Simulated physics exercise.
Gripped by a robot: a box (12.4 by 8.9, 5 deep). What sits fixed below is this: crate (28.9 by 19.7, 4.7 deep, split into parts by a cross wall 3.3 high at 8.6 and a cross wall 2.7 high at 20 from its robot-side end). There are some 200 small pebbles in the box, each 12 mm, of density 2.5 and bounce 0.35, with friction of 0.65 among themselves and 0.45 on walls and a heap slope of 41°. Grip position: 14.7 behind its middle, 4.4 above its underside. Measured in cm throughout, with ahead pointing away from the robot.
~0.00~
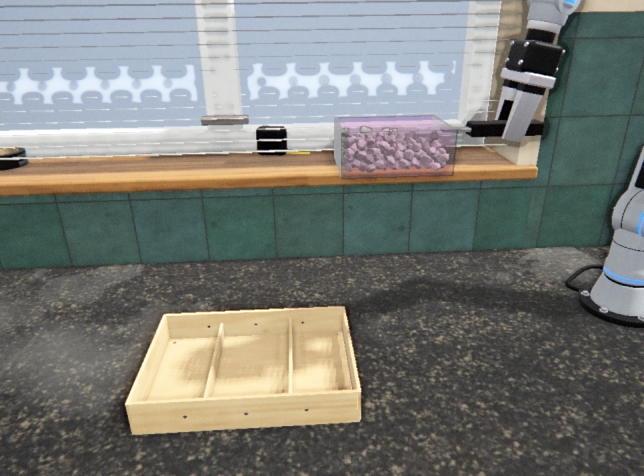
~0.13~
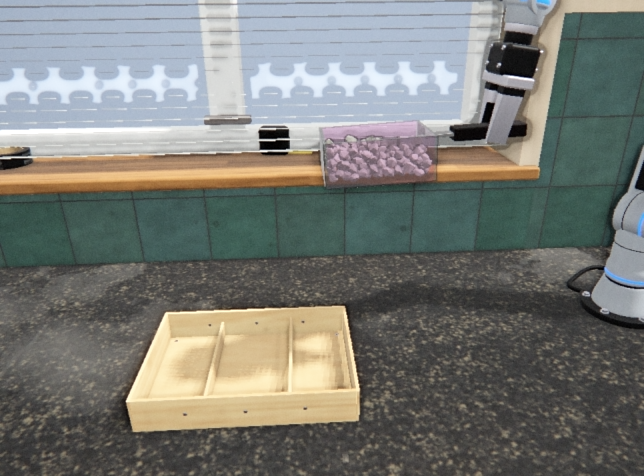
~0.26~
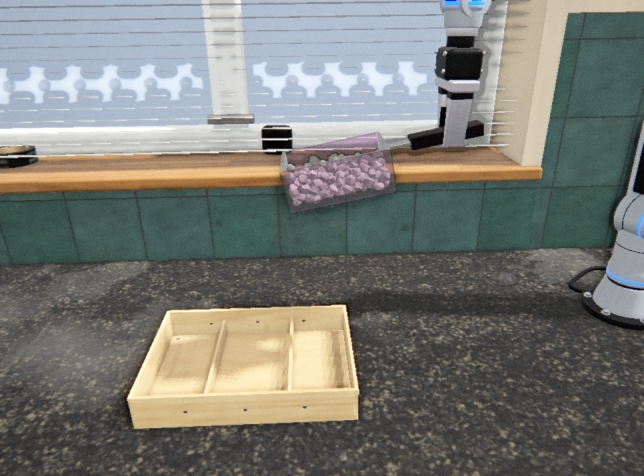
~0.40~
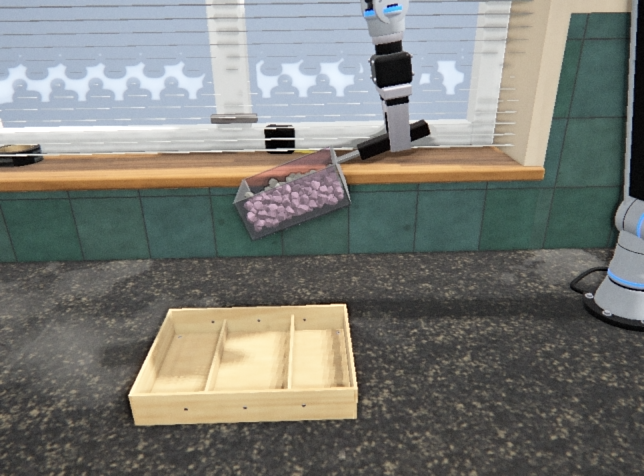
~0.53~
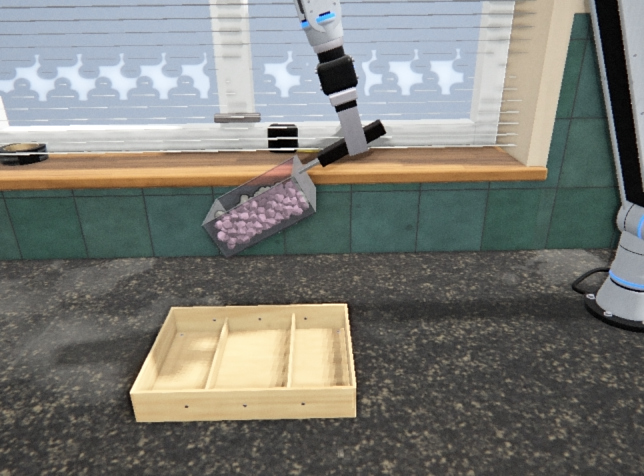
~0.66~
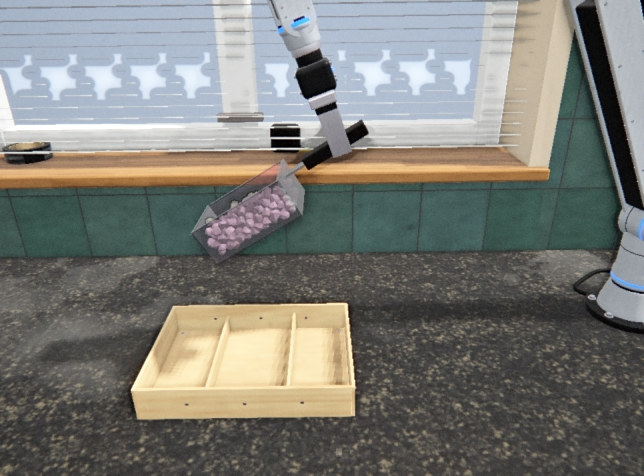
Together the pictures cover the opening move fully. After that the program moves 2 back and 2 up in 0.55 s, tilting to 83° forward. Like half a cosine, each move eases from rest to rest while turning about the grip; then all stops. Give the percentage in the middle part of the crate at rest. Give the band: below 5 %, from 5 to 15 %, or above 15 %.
The share falls from 5 to 15 %.
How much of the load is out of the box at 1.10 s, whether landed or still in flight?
About 0 per cent.
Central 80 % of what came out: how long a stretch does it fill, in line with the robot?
About 16 centimetres.
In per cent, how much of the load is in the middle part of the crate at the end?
Roughly 10 percent.
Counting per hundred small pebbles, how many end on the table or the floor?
I'd put it at roughly 0 per cent.
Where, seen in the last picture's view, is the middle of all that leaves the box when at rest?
Approximately (306, 362) in pixels.
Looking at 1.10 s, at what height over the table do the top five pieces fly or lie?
Estimated height above table: About 28 centimetres.
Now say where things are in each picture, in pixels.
In the first frame, the box floor at (390, 163), level; upper third of the load around (384, 141), from x 345 to 445, top at y 130; 205 in the box.
In the second frame, the box floor at (375, 171), tilted 3° forward; upper third of the load around (372, 149), from x 330 to 425, top at y 140.
In the third frame, the box floor at (340, 188), tilted 11° forward; upper third of the load around (347, 167), from x 290 to 385, top at y 155.
In the fourth frame, the box floor at (300, 207), tilted 20° forward; upper third of the load around (315, 185), from x 250 to 340, top at y 170.
In the fifth frame, the box floor at (271, 220), tilted 28° forward; upper third of the load around (288, 197), from x 220 to 305, top at y 180.
In the sixth frame, the box floor at (261, 224), tilted 31° forward; upper third of the load around (276, 200), from x 210 to 295, top at y 180; 205 in the box.
After 0.88 s, tilted 49° forward, highest piece 29 above the table; 205 in the box.
After 1.10 s, tilted 78° forward, highest piece 27 above the table; 205 in the box.
After 1.41 s, tilted 83° forward, highest piece 27 above the table; 186 in the box, 10 in the robot-side part, 2 in the middle part, 7 in flight or on a rim.
After 2.46 s, tilted 83° forward, highest piece 27 above the table; 132 in the box, 53 in the robot-side part, 20 in the middle part.
In the end, 132 in the box, 53 in the robot-side part, 20 in the middle part. That is 10 % in the middle part of the crate.
